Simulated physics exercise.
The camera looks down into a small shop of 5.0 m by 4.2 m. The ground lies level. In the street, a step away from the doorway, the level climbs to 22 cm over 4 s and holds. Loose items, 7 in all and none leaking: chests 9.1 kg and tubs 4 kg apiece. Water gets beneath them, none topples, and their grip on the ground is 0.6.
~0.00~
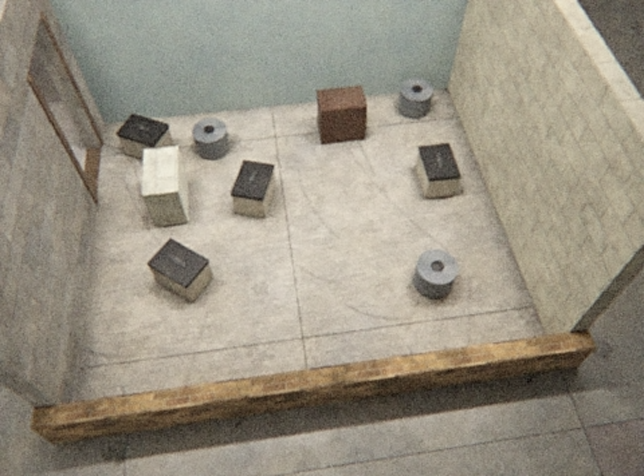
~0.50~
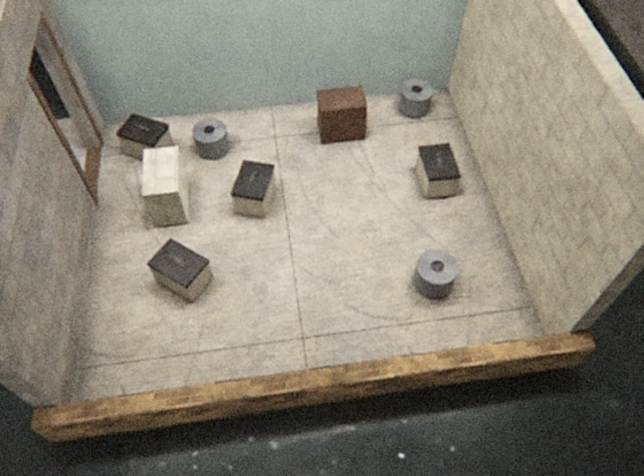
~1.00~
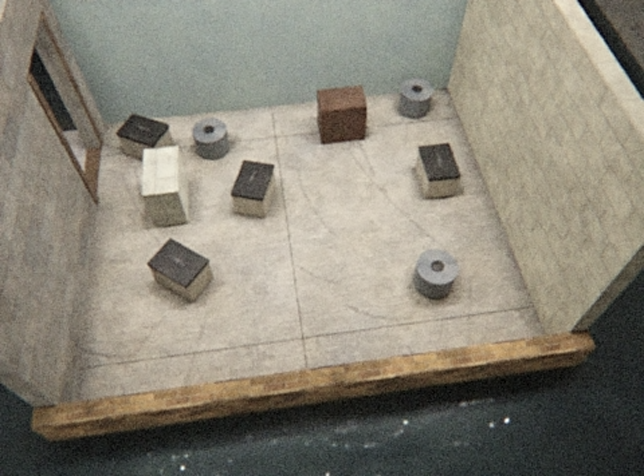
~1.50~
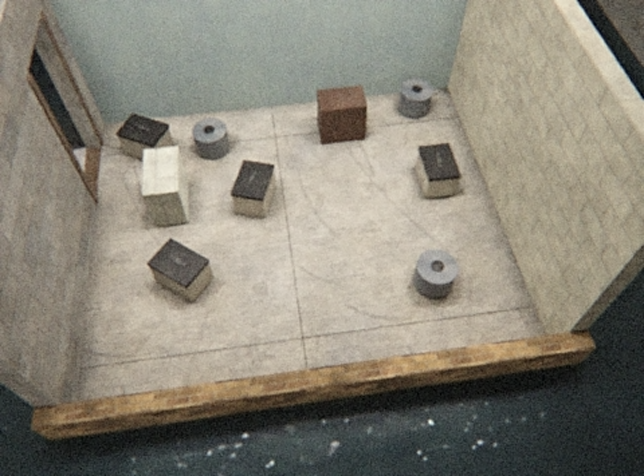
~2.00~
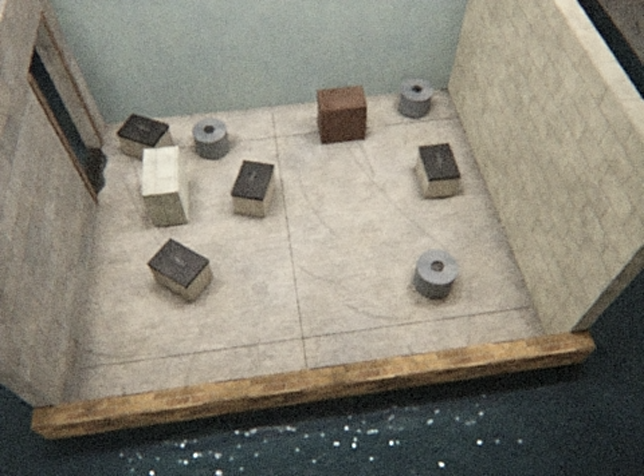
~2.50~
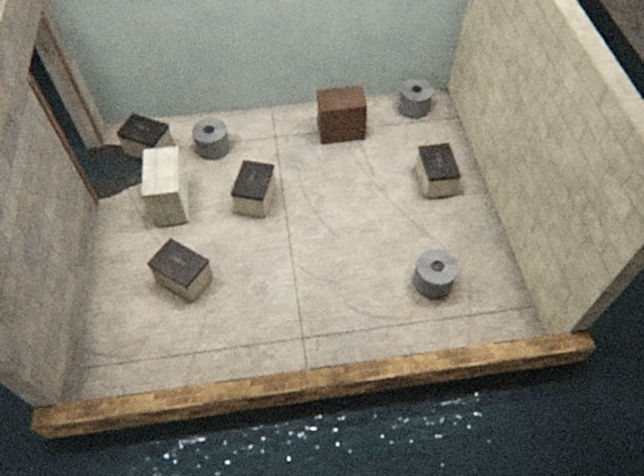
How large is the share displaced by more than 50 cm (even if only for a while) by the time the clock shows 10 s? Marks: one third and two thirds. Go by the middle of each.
Share: From one to two thirds.
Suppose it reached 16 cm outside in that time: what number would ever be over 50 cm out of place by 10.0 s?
In that case 3 of them.
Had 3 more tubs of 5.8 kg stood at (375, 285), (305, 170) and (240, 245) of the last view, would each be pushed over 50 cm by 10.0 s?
In turn: Less, past it, short of it.
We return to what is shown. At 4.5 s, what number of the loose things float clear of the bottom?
1 of them.
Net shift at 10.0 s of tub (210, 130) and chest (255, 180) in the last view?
In turn: 300 cm, 0 cm.
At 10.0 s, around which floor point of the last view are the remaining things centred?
At about (388, 209).
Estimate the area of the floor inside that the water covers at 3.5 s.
Roughly 2.0 m2.
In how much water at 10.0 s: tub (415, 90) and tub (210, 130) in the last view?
Roughly 6 and 5 cm.
After 3.5 s 0 of 7 are over 50 cm from their spots; 0 afloat.
After 4.5 s 2 of 7 are over 50 cm from their spots; 1 afloat.
After 7.0 s 2 of 7 are over 50 cm from their spots; 2 afloat.
After 10.0 s 4 of 7 are over 50 cm from their spots, and 4 have been at some point; 4 afloat.
